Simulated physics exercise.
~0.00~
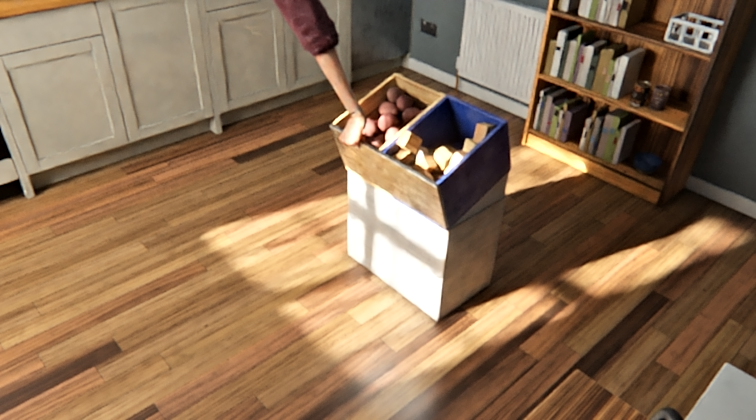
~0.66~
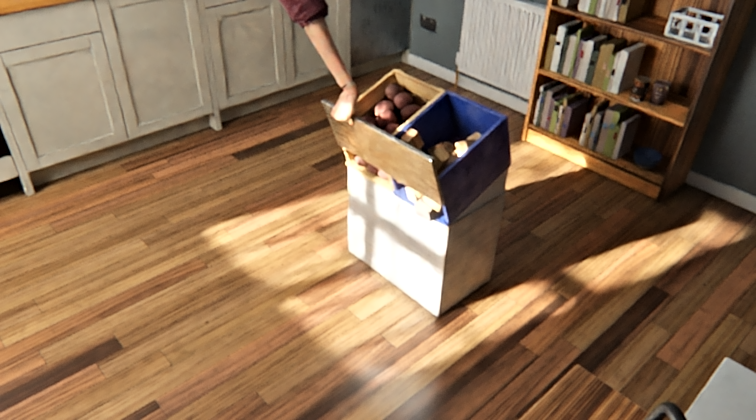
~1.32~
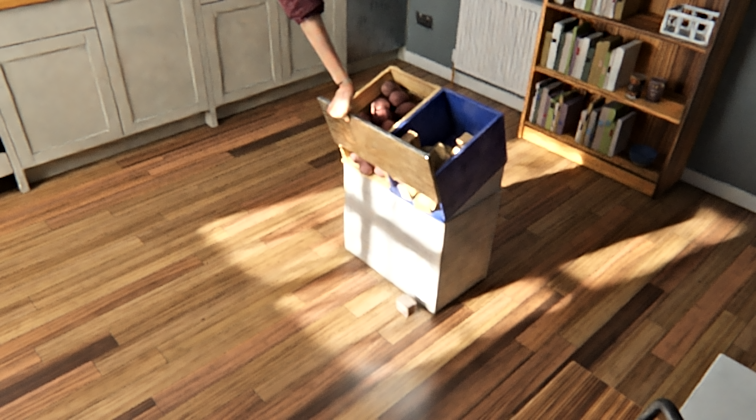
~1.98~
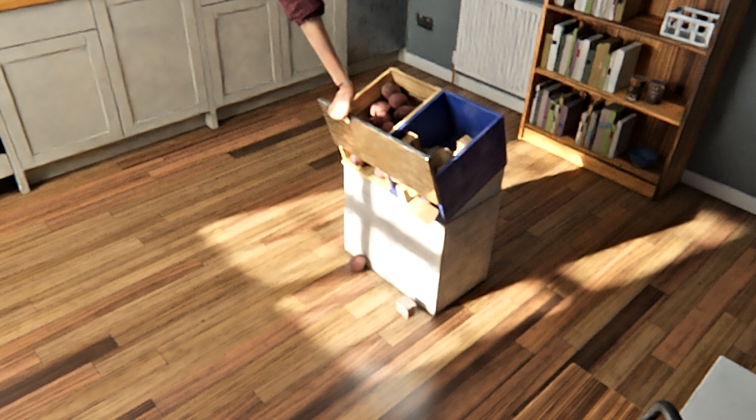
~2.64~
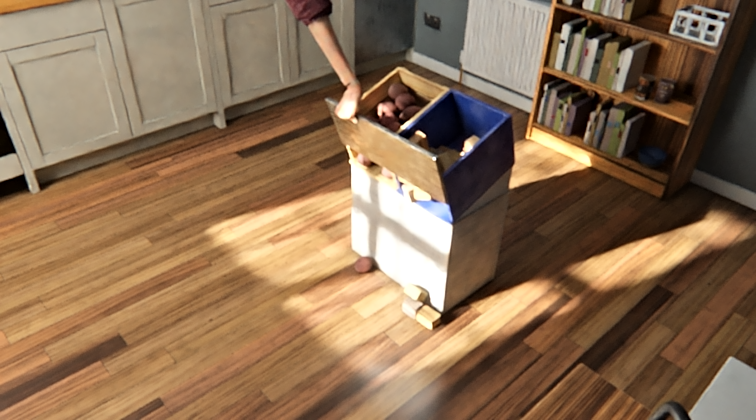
A hand raises the gate on two bins, and a few blocks and a potato drop out.
